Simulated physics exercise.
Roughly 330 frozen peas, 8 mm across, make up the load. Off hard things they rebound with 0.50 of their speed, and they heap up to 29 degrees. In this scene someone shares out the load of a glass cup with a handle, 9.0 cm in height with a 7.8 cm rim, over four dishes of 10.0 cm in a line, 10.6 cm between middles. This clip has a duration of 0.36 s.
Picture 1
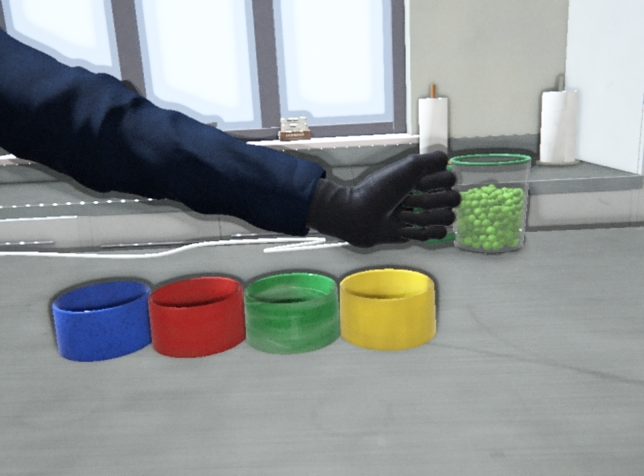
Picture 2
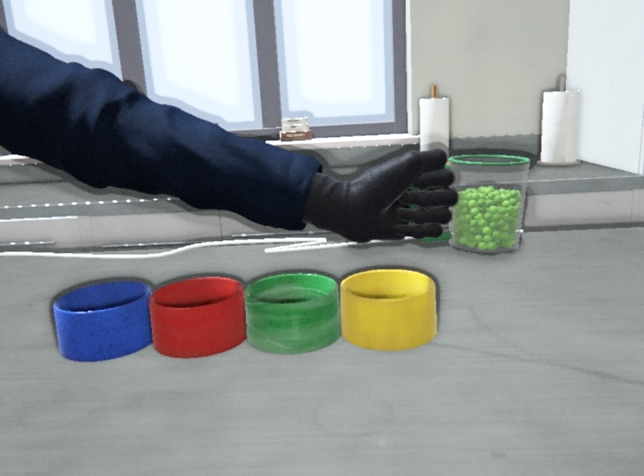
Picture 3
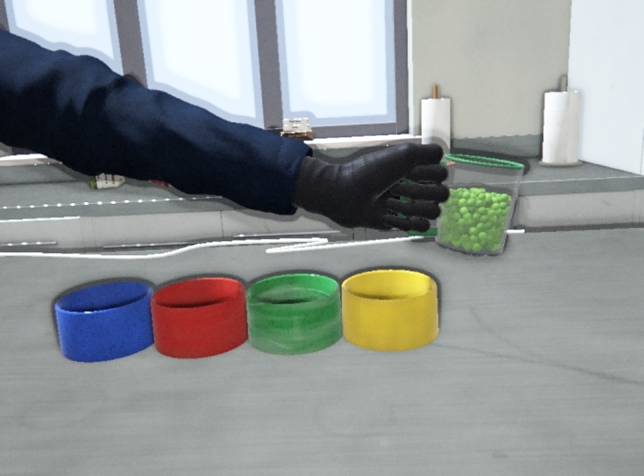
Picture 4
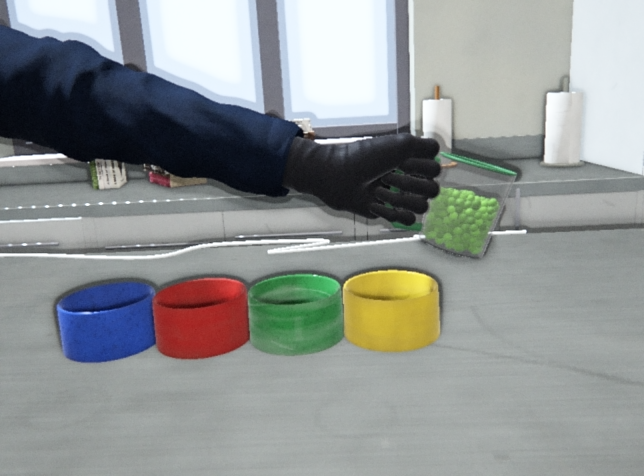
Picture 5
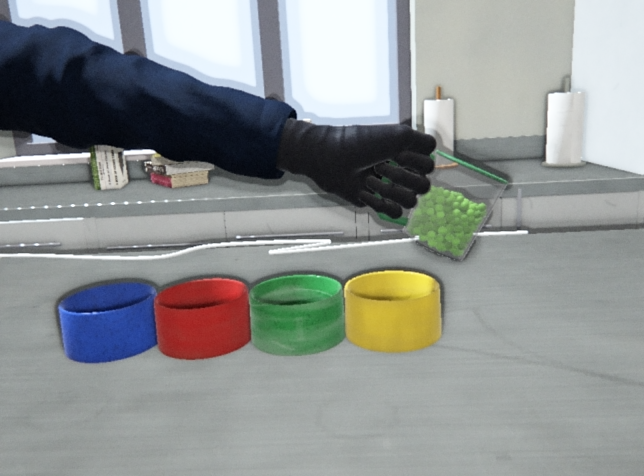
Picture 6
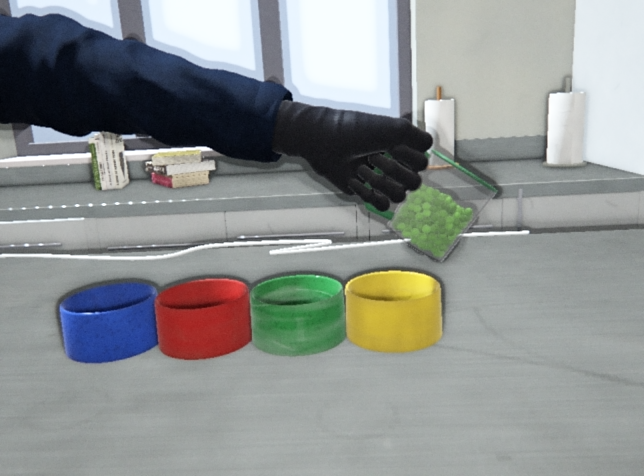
A black-gloved hand on a dark blue sleeve reaches in from the left and holds a clear cup of small green pieces at the right of a grey surface, seen from the front and slightly above, before a window. Blue, red, green and yellow dishes stand in a row, left to right, in front. The hand moves the cup slightly left, steadily tilting it leftward, while the view barely shifts.
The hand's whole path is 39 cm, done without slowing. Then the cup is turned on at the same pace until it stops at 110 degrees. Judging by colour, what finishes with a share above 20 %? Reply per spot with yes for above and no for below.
Red: No, below. Blue: No, below. Green: Yes, above. Yellow: Yes, above. Counter: No, below.
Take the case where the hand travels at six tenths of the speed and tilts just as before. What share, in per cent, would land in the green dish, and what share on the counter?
Shares - green 0, counter 30.
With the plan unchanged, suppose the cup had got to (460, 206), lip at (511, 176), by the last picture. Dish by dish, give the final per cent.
Red 0; blue 0; green 50; yellow 50.
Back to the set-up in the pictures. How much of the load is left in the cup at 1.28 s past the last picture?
0 %.
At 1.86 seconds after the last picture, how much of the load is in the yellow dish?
Estimate: Near 45 %.
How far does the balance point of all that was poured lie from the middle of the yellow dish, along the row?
Some 6 cm in the -x direction.
Then, 0.77 s after the last picture, tilt 110 degrees; cup holds 60 %, green 5 %, yellow 35 %.
Then, 1.28 s after the last picture, tilt 110 degrees; cup holds 0 %, green 50 %, yellow 45 %.
Then, 1.86 s after the last picture, tilt 110 degrees; cup holds 0 %, green 50 %, yellow 45 %.
In the end, red 0 %, blue 0 %, green 50 %, yellow 45 %, counter 5 %.
